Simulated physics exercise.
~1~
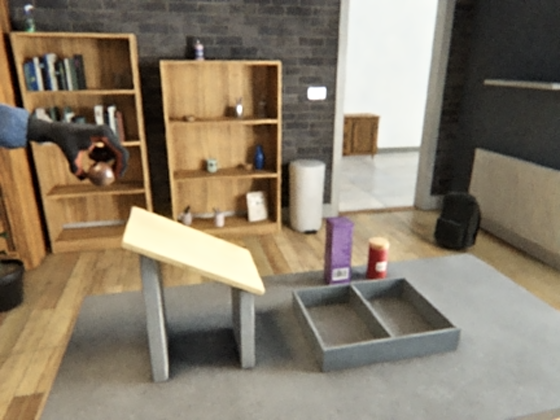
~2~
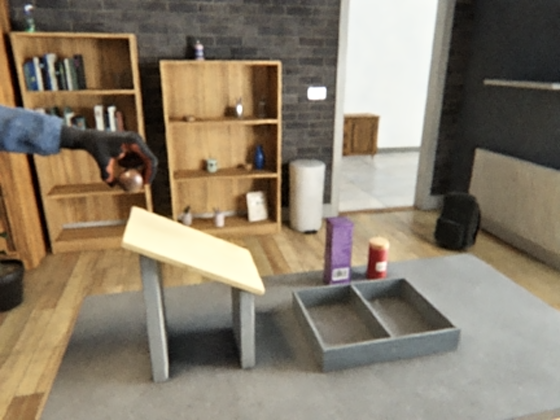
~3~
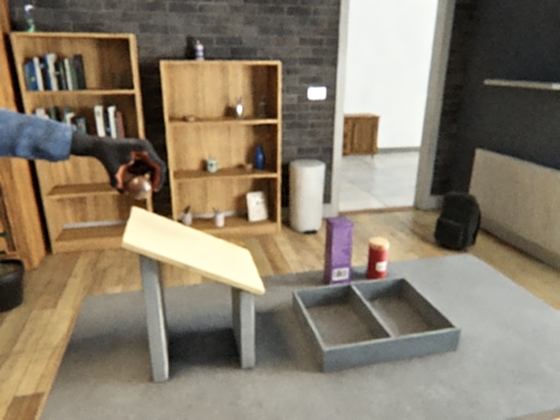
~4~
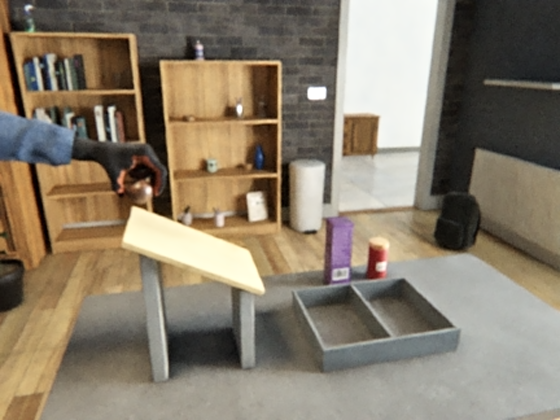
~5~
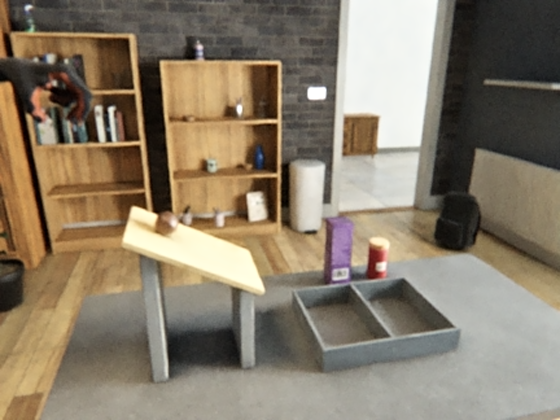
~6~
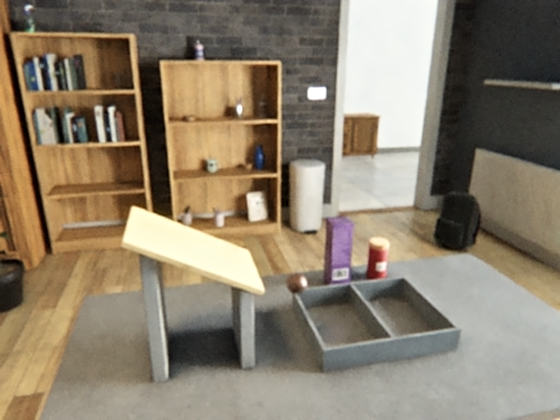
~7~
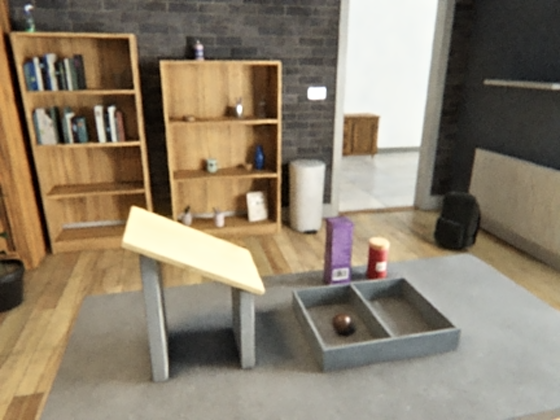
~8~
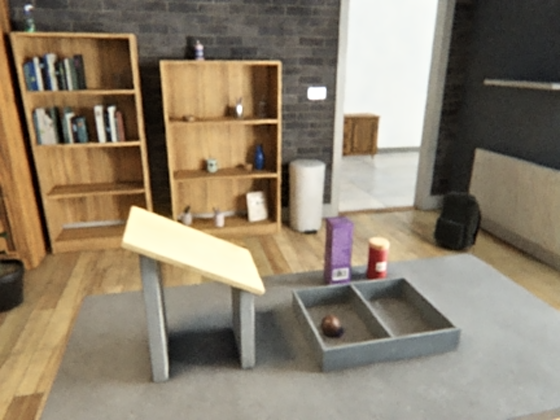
A brown onion rolled down a sloping wooden board after a gloved hand set it near the top and drew back, then dropped into the nearer bay of a gray tray and settled there, leaving the purple carton and red jar undisturbed.
